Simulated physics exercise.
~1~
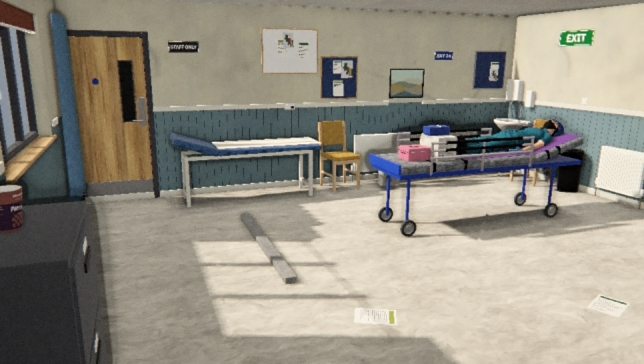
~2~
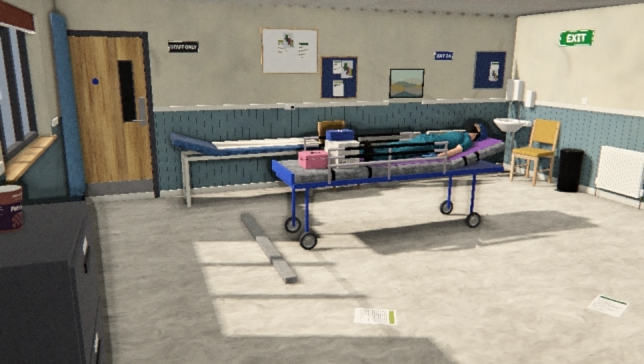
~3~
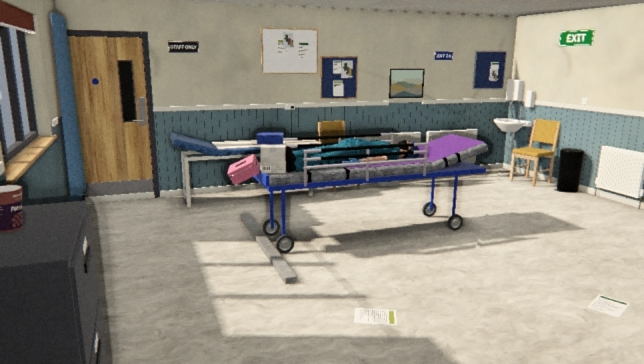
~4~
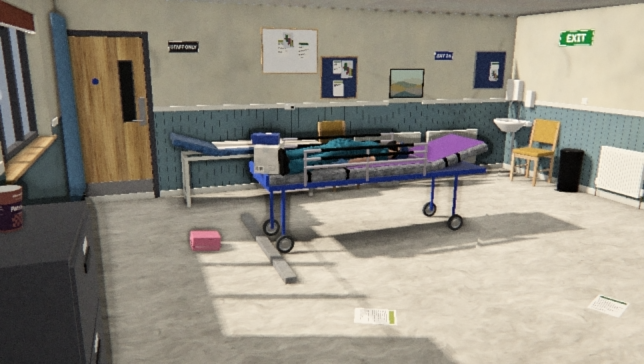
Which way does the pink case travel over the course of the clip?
The pink case travels to the left, riding along on the trolley and then dropping off its left end to the floor.
Blue trolley carrying a lying figure rolls left and halts at a floor sill, the pink case tumbling off onto the floor.
